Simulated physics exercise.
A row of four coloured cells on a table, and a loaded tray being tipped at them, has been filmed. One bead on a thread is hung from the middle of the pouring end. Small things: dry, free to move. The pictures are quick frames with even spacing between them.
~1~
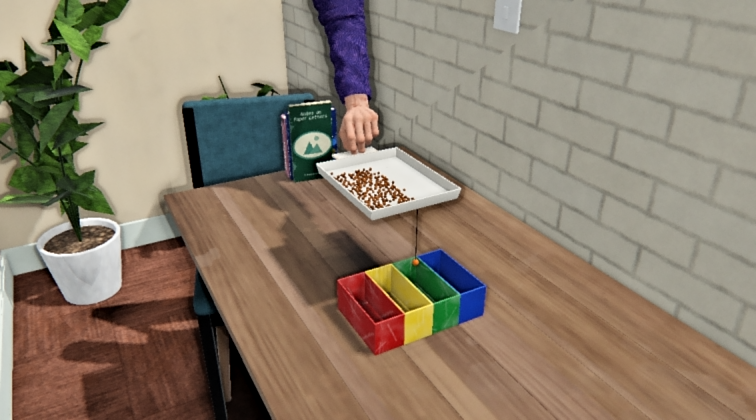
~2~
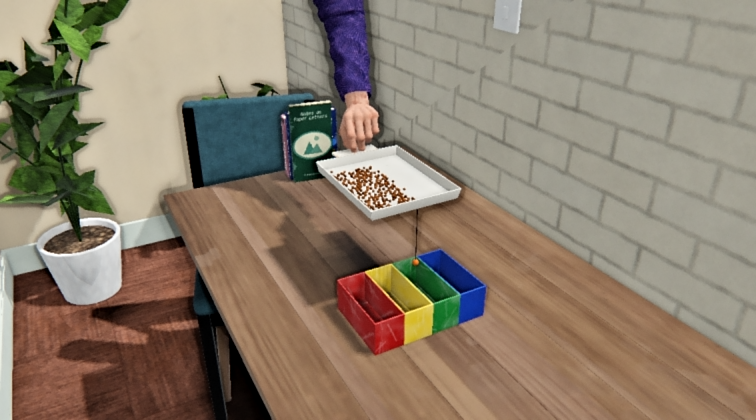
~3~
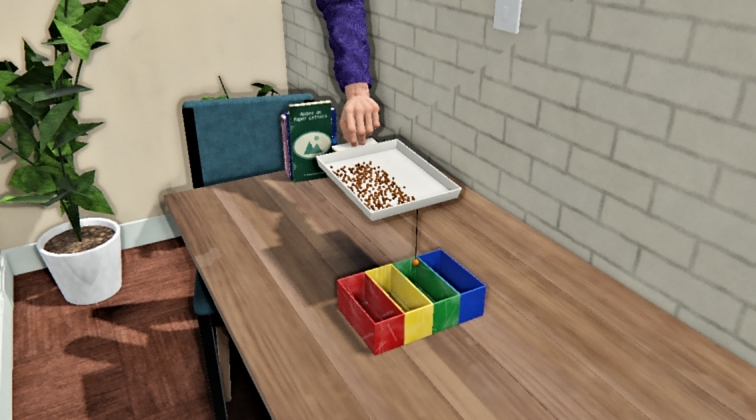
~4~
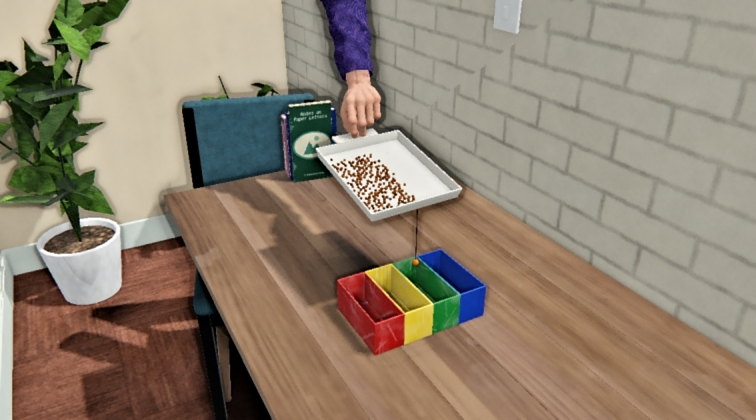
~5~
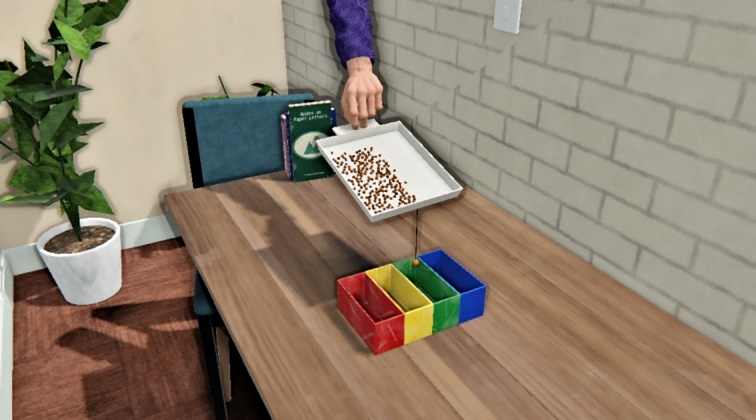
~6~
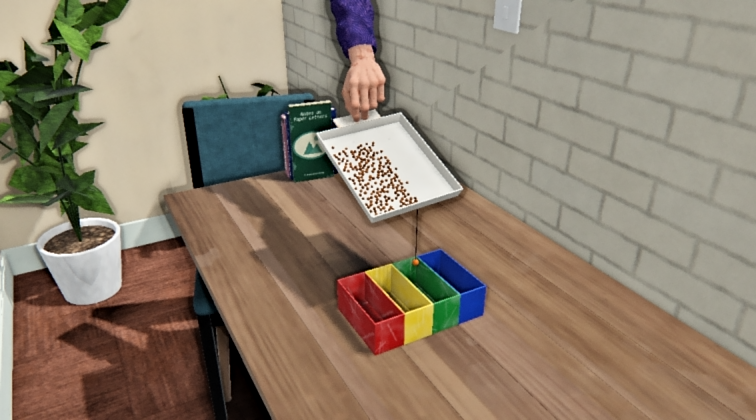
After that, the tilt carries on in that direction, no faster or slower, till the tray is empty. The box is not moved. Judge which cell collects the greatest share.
I would say the yellow one.
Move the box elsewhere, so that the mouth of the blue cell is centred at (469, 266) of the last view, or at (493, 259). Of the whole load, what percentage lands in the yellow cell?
First 30 per cent, second 0 per cent.
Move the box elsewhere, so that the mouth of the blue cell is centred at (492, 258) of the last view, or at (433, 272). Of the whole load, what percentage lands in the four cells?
It would be roughly 30 per cent in the first placement and roughly 100 per cent in the second.
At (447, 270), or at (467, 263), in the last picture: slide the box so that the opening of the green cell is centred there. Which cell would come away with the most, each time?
First try: The red one. Second try: Red.
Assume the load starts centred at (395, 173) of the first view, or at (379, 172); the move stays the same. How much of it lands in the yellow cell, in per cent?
Try 1: 40 %; try 2: 40 %.
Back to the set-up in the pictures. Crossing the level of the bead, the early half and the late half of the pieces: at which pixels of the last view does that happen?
Earlier portion about (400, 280); later portion about (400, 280).
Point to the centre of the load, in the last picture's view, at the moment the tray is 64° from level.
(392, 206).
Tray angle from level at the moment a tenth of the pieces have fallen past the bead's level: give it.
Angle reached: About 90°.
Soon, tray tipped steeply; nearly all on the tray; a stray few in the yellow cell; a stray few falling or outside the box.
A while on, tray tipped past a quarter turn; about a third on the tray; a small part in the yellow cell; a small part in the red cell; a stray few in the green cell; about half falling or outside the box.
Towards the end, tray tipped past a quarter turn; about half in the yellow cell; about a quarter in the red cell; about a quarter in the green cell; a stray few falling or outside the box.
Finally, tray tipped past a quarter turn; about half in the yellow cell; about a quarter in the red cell; about a quarter in the green cell; none in the blue cell; a stray few outside the box.
